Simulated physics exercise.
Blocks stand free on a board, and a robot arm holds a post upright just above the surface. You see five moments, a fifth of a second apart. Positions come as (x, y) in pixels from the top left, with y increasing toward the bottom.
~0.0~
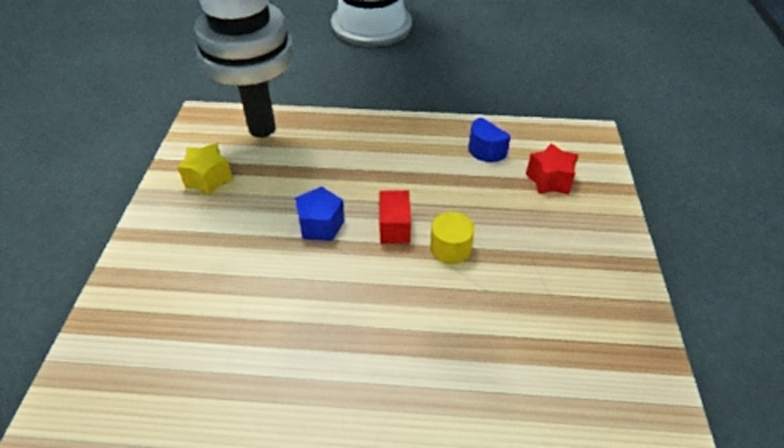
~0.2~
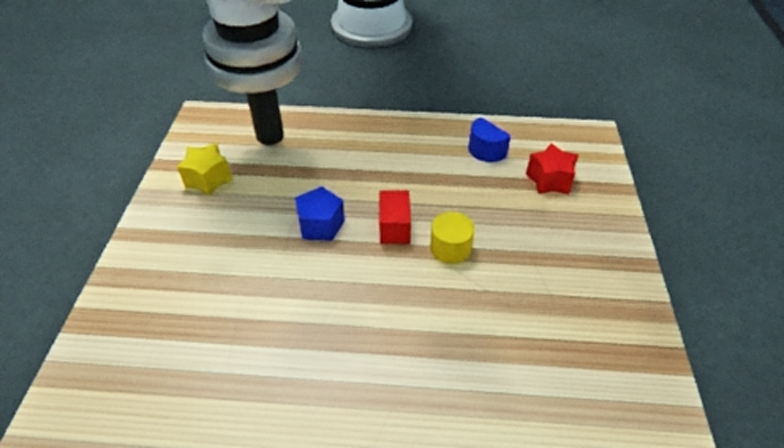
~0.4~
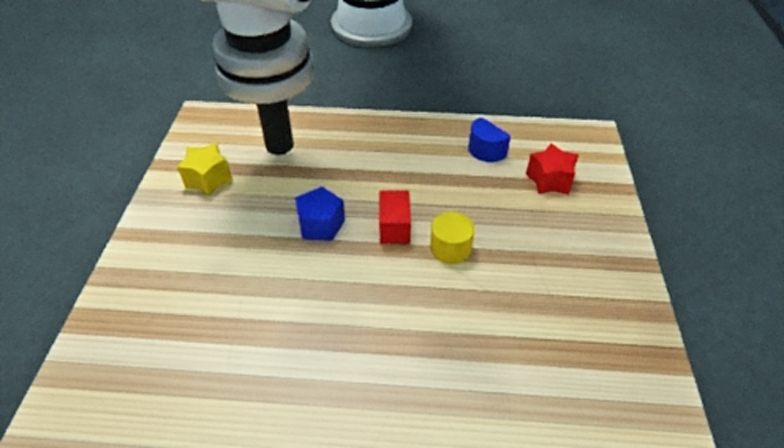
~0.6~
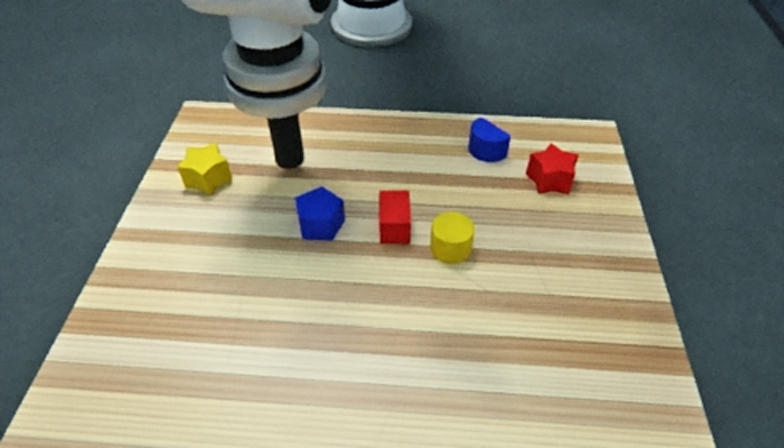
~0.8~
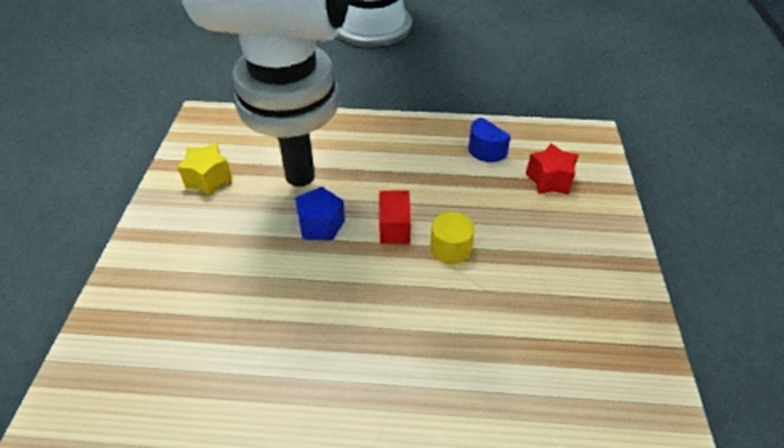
A robot arm holds a dark post upright over a striped wooden board on a grey surface, seen from above at an angle by a still camera. A yellow star sits at left, a blue pentagon, red block and yellow cylinder near the middle, and a blue rounded block and red star at upper right. The post moves slowly down and slightly right, nearing the blue pentagon, while every block stays still.
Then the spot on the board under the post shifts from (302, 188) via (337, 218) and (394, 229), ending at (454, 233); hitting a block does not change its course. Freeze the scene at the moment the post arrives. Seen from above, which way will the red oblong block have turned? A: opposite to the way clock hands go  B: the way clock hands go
B - the way clock hands go.
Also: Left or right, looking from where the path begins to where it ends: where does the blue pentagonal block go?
To the right.
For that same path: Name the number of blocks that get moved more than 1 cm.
Put simply, three or more blocks are moved more than 1 cm.
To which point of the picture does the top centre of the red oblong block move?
Pixel (491, 219).
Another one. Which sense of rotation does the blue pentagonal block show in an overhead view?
It makes a clockwise turn.
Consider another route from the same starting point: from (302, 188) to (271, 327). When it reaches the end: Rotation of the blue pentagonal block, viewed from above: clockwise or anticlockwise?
Top view: Counterclockwise.
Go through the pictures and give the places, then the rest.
Post's lower end at (262, 129); blue pentagonal block at (318, 204); red oblong block at (395, 206); yellow round block at (453, 227), in the first picture.
Post at (270, 137); blocks still, in the second picture.
Post at (280, 146); blocks still, in the third picture.
Post at (290, 160); blocks still, in the fourth picture.
Post at (300, 177); blue pentagonal block at (318, 204); red oblong block at (395, 206); yellow round block at (453, 227), in the fifth picture.
The first path, step by step. One third of the way, post at (336, 207); blue pentagonal block at (327, 225), turned 45° clockwise.
Two thirds of the way, post at (395, 218); blue pentagonal block at (330, 228), turned 55° clockwise; red oblong block at (428, 209), turned 10° clockwise; yellow round block at (462, 230).
At the end, post at (455, 222); blue pentagonal block at (330, 228), turned 55° clockwise; red oblong block at (491, 219), turned 35° clockwise; yellow round block at (517, 246).
